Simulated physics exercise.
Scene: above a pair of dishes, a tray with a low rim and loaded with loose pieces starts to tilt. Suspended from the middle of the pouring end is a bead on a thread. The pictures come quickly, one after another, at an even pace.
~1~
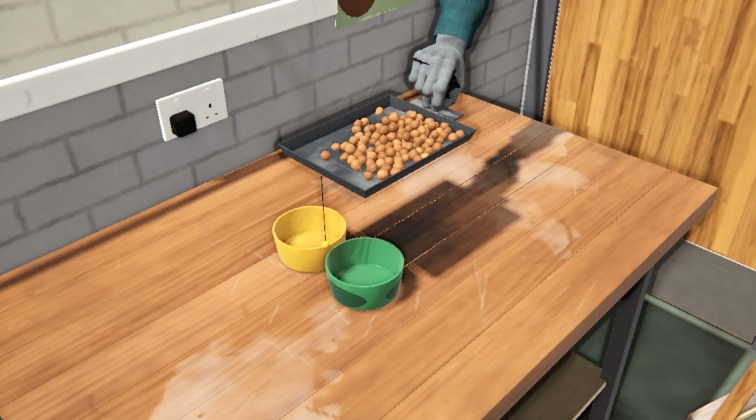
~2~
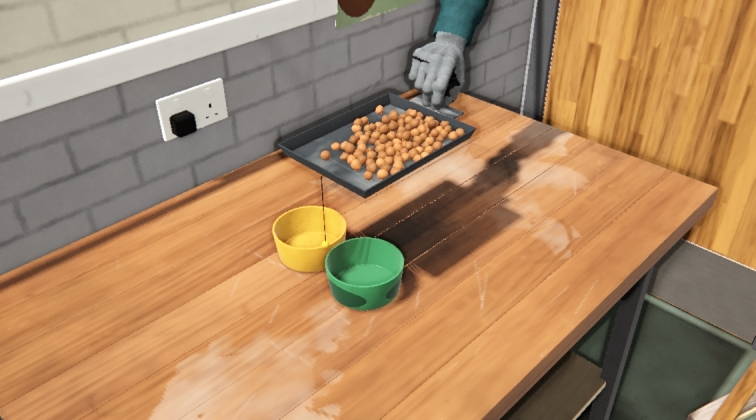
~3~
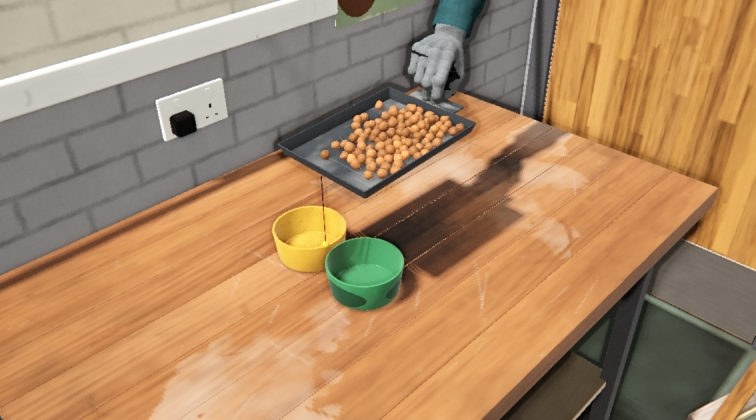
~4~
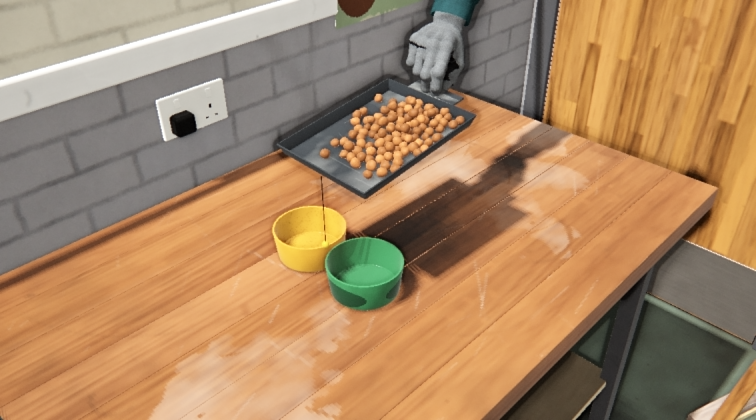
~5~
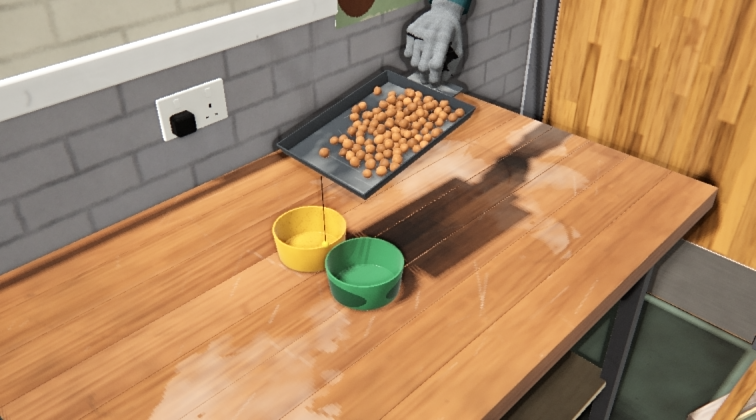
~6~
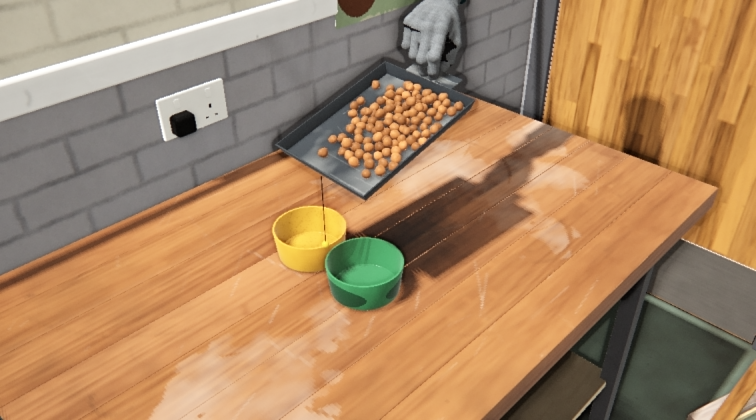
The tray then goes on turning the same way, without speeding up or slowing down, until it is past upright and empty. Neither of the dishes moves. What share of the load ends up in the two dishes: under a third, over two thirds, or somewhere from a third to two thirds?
In the end the dishes will hold only a small part, not even a third of the load.
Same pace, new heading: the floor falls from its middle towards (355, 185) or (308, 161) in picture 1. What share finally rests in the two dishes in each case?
You'd get 20 per cent the first time and 30 per cent the second time.
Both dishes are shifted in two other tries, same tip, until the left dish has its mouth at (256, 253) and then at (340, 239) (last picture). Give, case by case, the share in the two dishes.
You'd get 80 in a hundred first and 0 in a hundred after that.
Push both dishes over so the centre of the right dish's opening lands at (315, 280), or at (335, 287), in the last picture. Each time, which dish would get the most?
In order: The right-hand one. Then: The right-hand one.
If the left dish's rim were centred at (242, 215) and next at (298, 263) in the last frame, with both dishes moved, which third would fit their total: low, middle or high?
Less than a third; beyond two thirds.
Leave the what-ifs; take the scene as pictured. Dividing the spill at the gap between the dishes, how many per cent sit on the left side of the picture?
Left fraction: Around 70 per cent.
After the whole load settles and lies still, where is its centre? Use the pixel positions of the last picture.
Once nothing moves, the middle sits near (308, 330).
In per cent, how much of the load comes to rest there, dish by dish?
At the end, 0 percent of the load sits in the left dish and 0 percent in the right dish.
Soon after the last picture, tray tipped steeply; nearly all on the tray; a stray few outside both; a small part in the air.
A little later, tray tipped right over; a small part on the tray; a stray few in the right dish; about two thirds outside both; about a quarter in the air.
Later still, tray tipped past a quarter turn; a stray few in the right dish; nearly all outside both.
At rest, tray tipped past a quarter turn; a stray few in the right dish; none in the left dish; nearly all outside both.
